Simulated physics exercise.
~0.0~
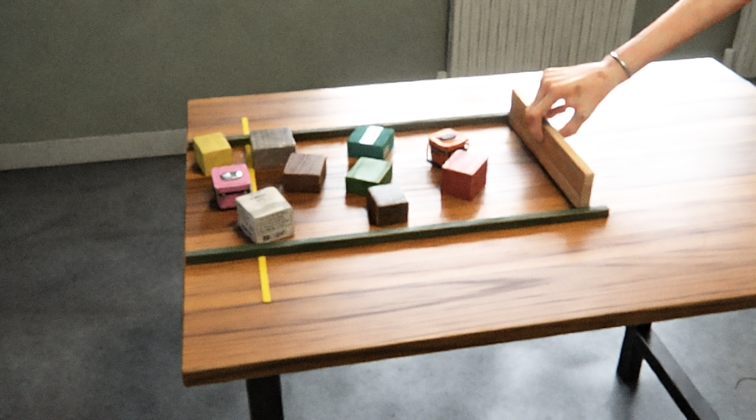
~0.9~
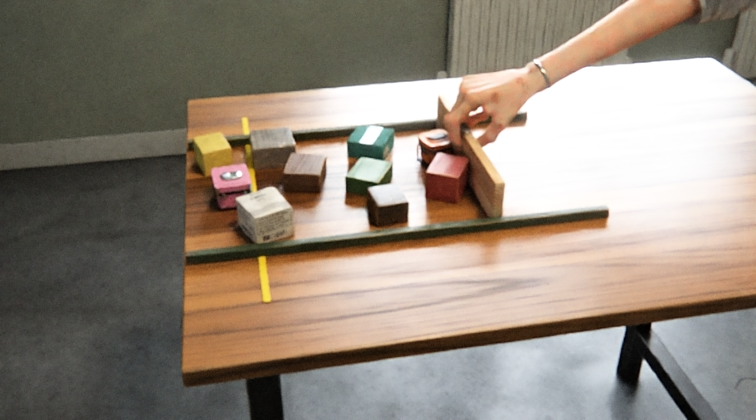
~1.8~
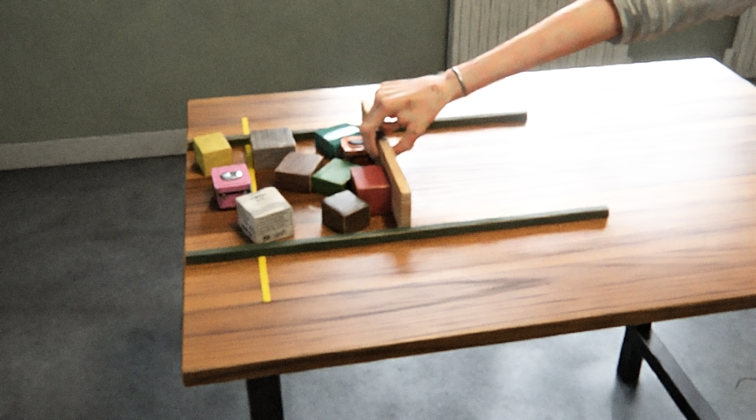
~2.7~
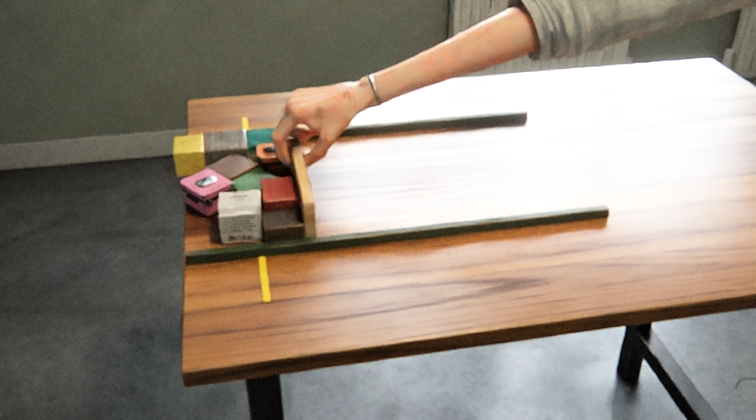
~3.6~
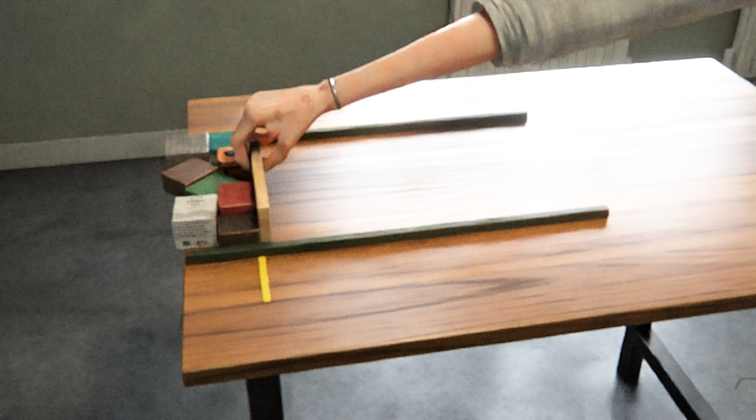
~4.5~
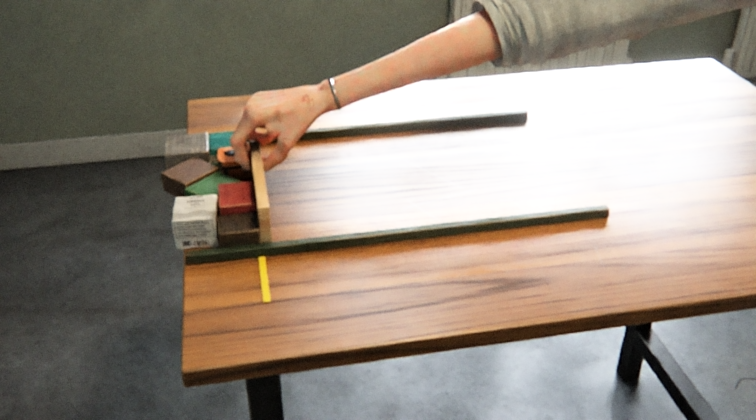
A hand sliding a wooden board left along a tabletop channel, bunching colourful blocks until the yellow and pink ones drop off.
